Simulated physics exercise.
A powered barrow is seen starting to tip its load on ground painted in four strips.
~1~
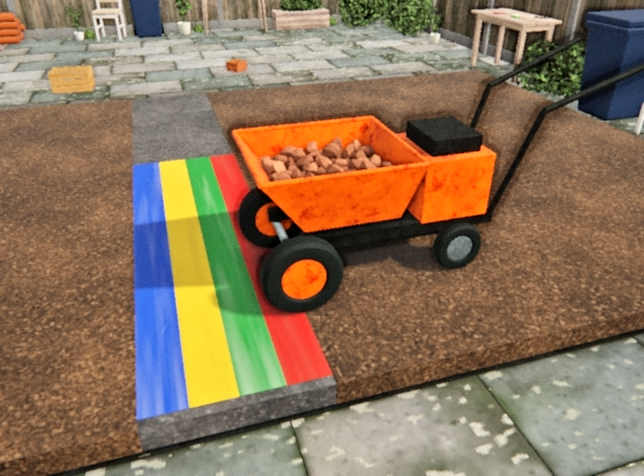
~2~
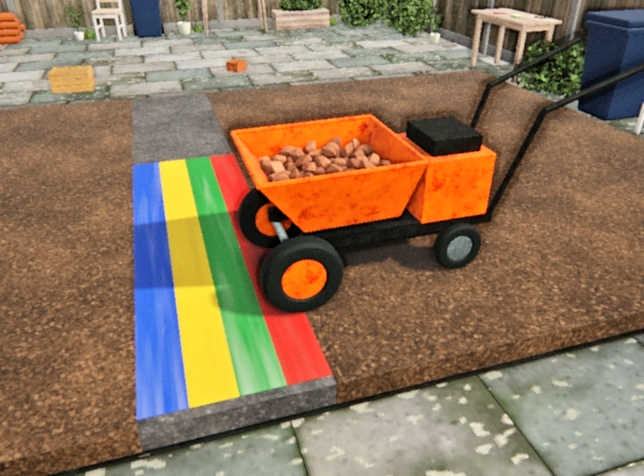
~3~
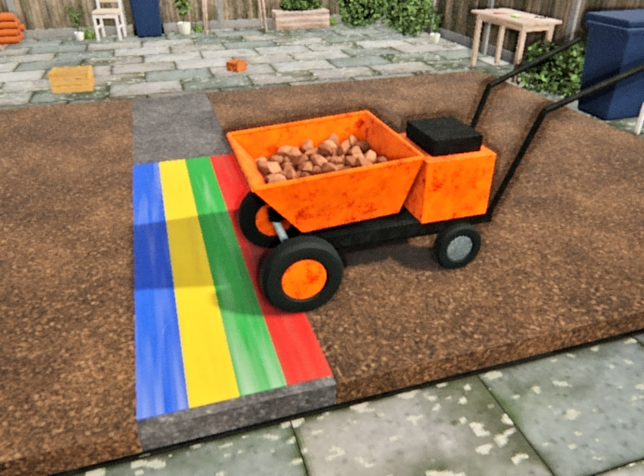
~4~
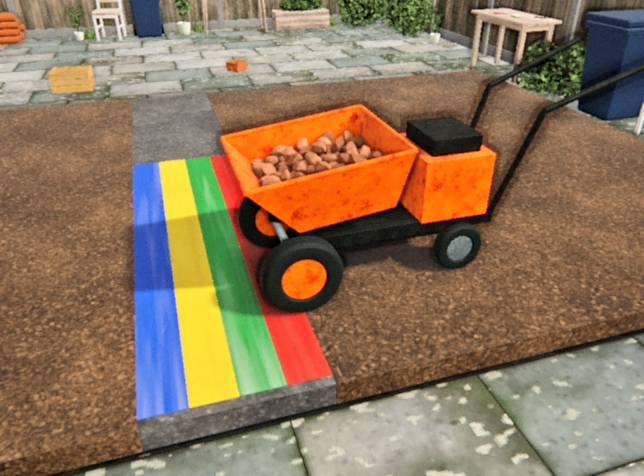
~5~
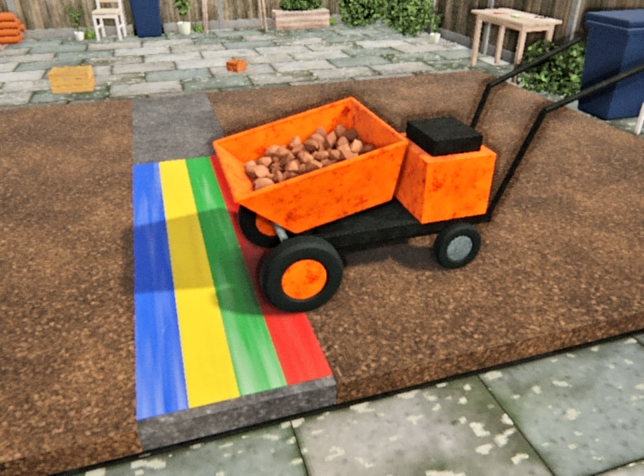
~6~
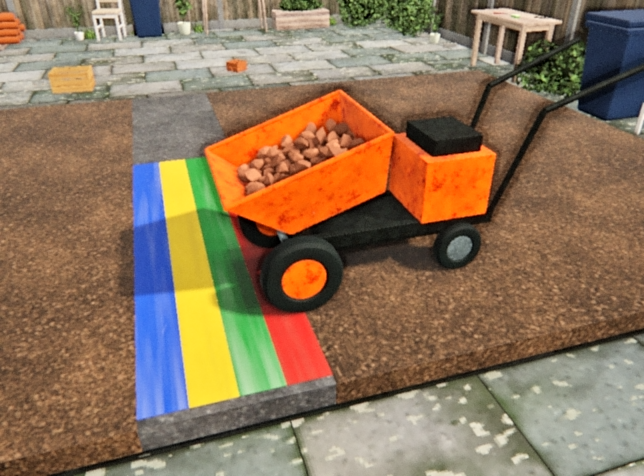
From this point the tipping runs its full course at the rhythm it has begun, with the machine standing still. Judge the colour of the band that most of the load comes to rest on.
Most of it rests on the blue band.
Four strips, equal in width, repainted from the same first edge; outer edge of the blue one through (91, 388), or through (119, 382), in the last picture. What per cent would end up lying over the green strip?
Roughly 0 per cent first, then 0 per cent.
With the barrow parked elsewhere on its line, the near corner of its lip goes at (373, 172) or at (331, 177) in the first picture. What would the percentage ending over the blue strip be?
Close to 10 in a hundred, and close to 20 in a hundred.
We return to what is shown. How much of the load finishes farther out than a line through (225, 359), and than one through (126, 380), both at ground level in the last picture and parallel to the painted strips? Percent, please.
80 % and 30 %, in that order.
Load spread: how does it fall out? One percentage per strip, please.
The red strip takes 0 per cent, the green strip 0, the yellow strip 10 and the blue strip 40.
Soon after the last picture, skip tipped steeply; all in the skip.
A little later, skip tipped right over; most in the skip; a stray few over the yellow strip; a small part over the blue strip; a stray few off the paint.
Later still, skip tipped right over; about a quarter in the skip; a small part over the yellow strip; about a third over the blue strip; about a third off the paint.
At rest, skip tipped right over; about a quarter in the skip; none over the red strip; none over the green strip; a small part over the yellow strip; about a third over the blue strip; about a third off the paint.
